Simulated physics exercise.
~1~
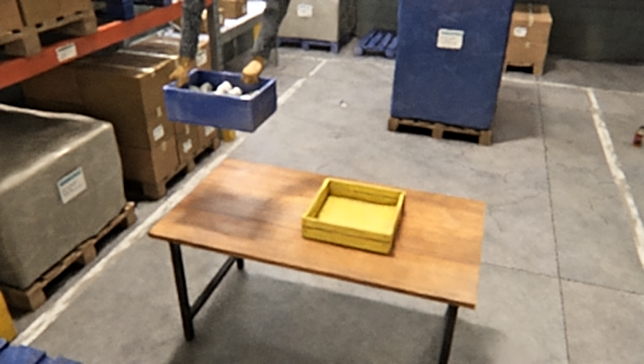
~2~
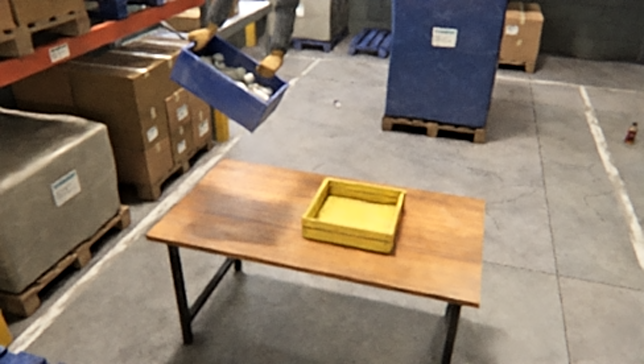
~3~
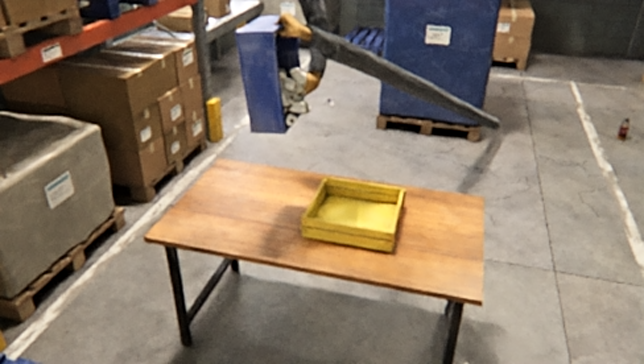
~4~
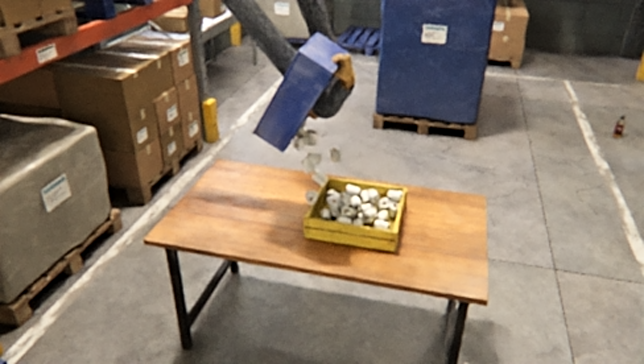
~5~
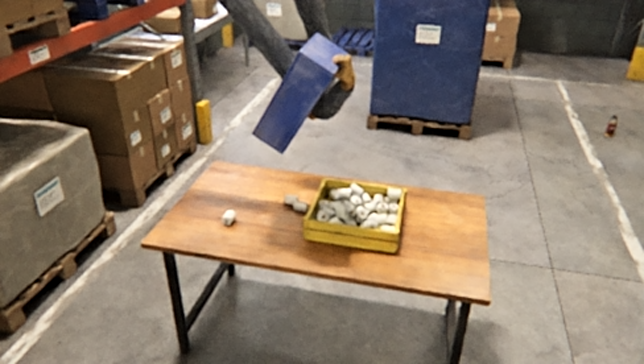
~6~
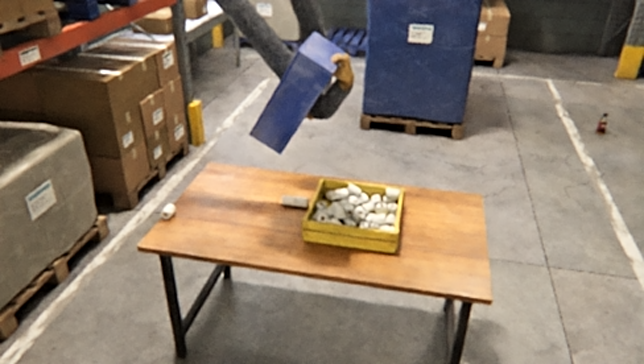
In a warehouse, gloved hands tipped a blue tote over a wooden table, pouring small pale rolls into a yellow basket until it was heaped, while a few landed outside on the tabletop, one rolling off toward the left end.
